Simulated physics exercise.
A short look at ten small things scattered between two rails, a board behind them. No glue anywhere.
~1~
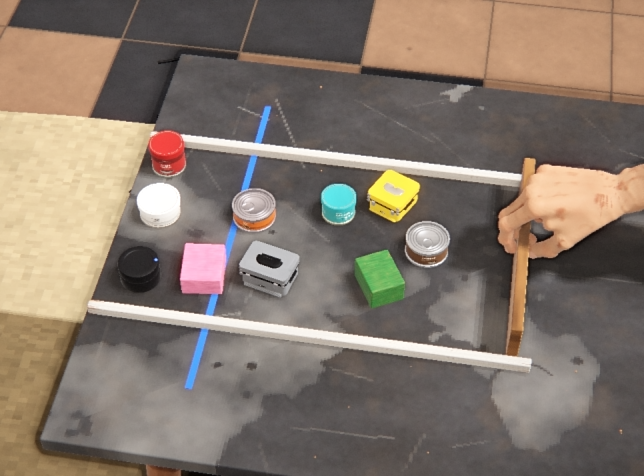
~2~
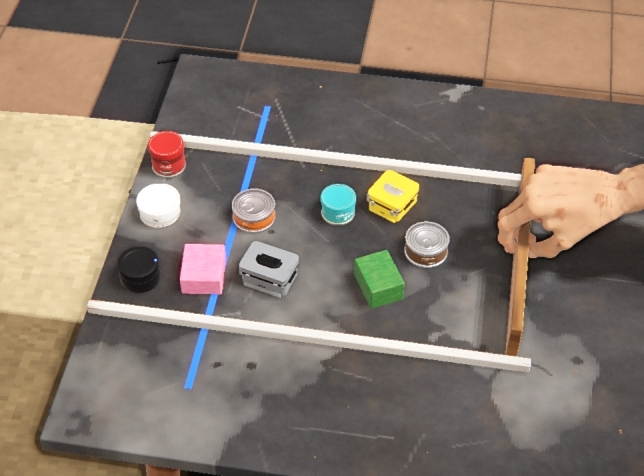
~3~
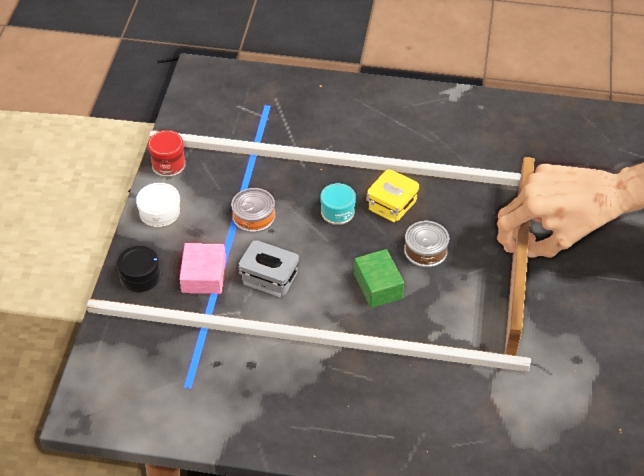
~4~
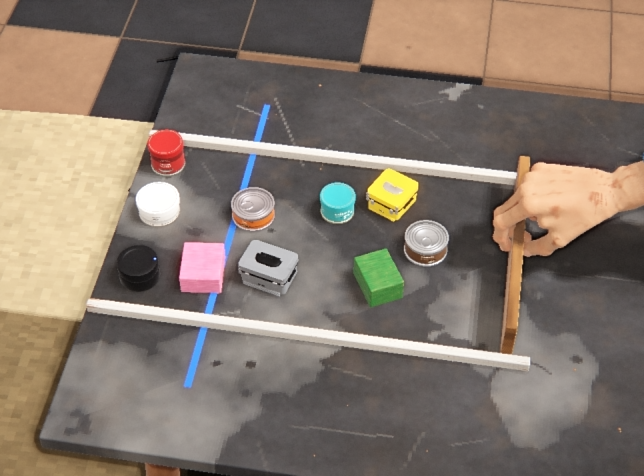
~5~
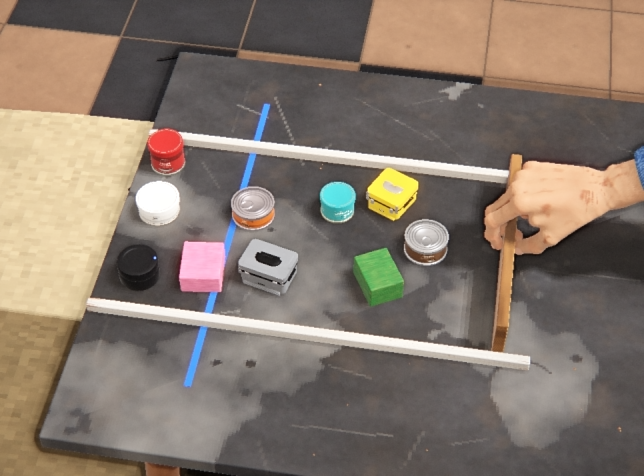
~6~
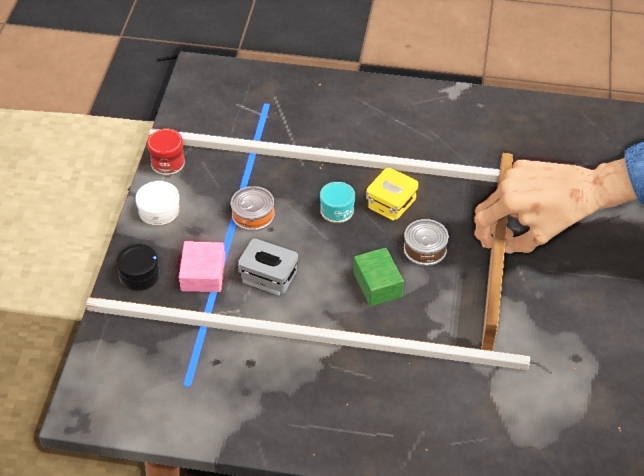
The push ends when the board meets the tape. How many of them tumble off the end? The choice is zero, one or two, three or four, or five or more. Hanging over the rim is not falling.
Here the number that fall off is one or two.
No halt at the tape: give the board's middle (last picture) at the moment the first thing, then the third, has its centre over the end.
About (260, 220), then (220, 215).
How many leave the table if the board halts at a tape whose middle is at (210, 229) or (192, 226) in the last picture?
The counts: 3 and 3.
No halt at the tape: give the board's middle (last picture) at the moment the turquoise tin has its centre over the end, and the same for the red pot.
Near (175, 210) and (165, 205).
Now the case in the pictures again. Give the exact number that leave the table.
In all, 1 of them.
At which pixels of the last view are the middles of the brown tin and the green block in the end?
Near (212, 216) and (206, 248).
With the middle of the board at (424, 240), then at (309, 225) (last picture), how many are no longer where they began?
At the one place 1, at the other 7.
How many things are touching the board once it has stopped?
It touches 3.
A little later, none off yet; red pot at rest near (167, 152); white tin at rest near (158, 204); black lid at rest near (138, 267).
Next, none off yet; red pot at rest near (167, 152); white tin at rest near (158, 204); black lid shifted a little near (121, 266).
When it is over, the number that fall off is one or two; down, black lid.
